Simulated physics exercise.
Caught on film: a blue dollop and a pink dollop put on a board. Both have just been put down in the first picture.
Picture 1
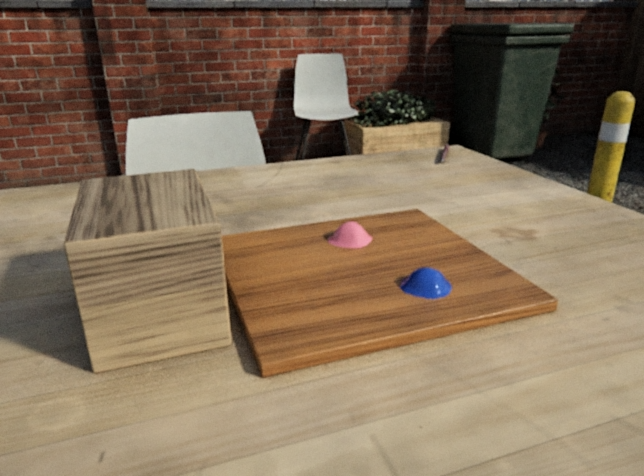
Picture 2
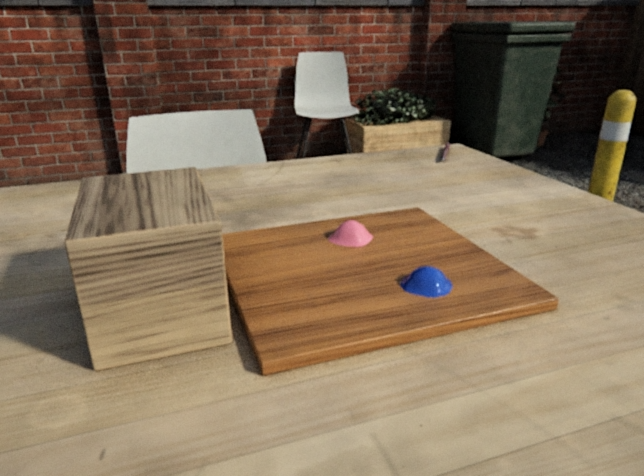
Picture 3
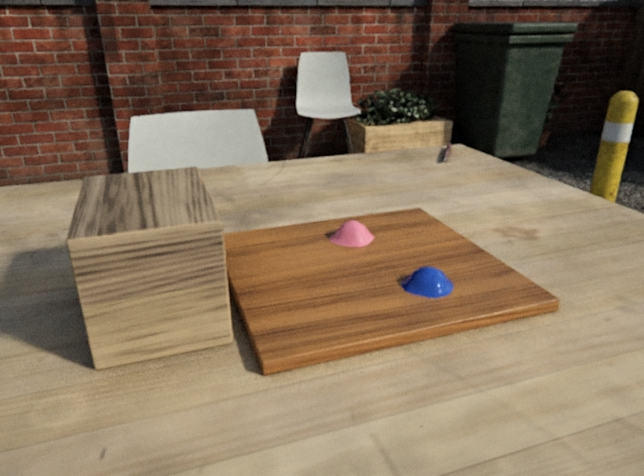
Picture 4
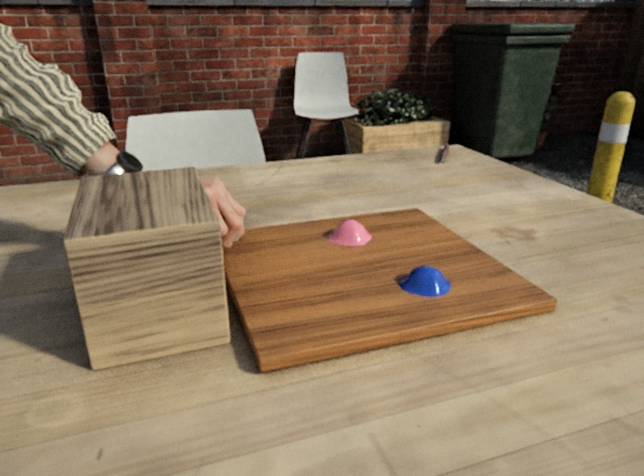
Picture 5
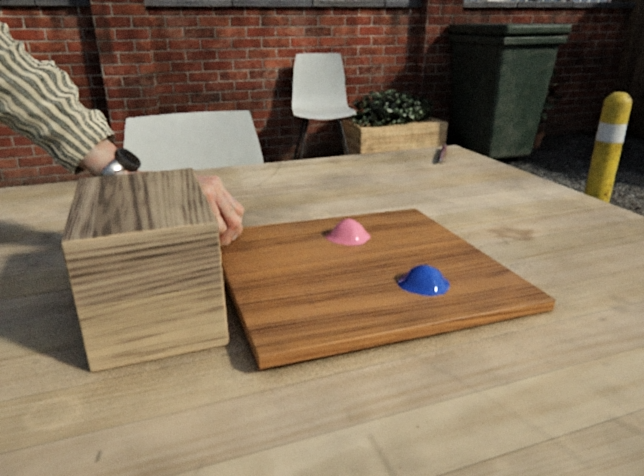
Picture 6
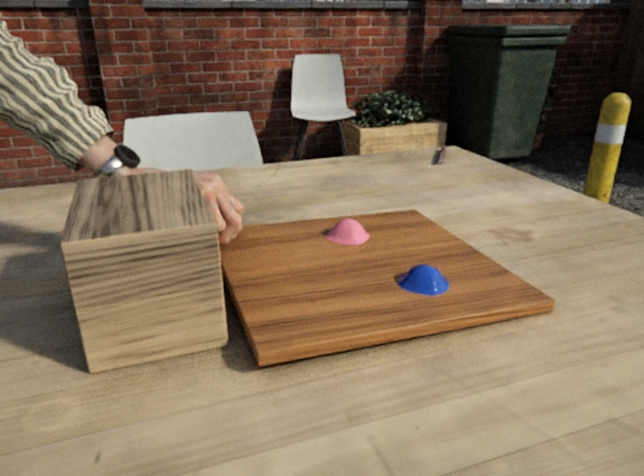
Pink and blue dollops sitting still on a wooden board as a hand reaches in behind a wooden block at left.
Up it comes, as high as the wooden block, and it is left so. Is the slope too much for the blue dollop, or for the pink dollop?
The blue dollop holds its ground and the pink dollop holds its ground.
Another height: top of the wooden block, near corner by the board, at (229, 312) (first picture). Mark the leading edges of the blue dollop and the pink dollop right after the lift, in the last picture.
At (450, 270), and at (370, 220).
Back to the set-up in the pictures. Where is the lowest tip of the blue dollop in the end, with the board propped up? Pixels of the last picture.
Close to (458, 248).
A moment on, slope about 26°; the blue dollop has not moved; the pink dollop has not moved.
Further on, the blue dollop has not moved; the pink dollop has not moved.
When it is over, slope about 26°; the blue dollop has not moved; the pink dollop has not moved.
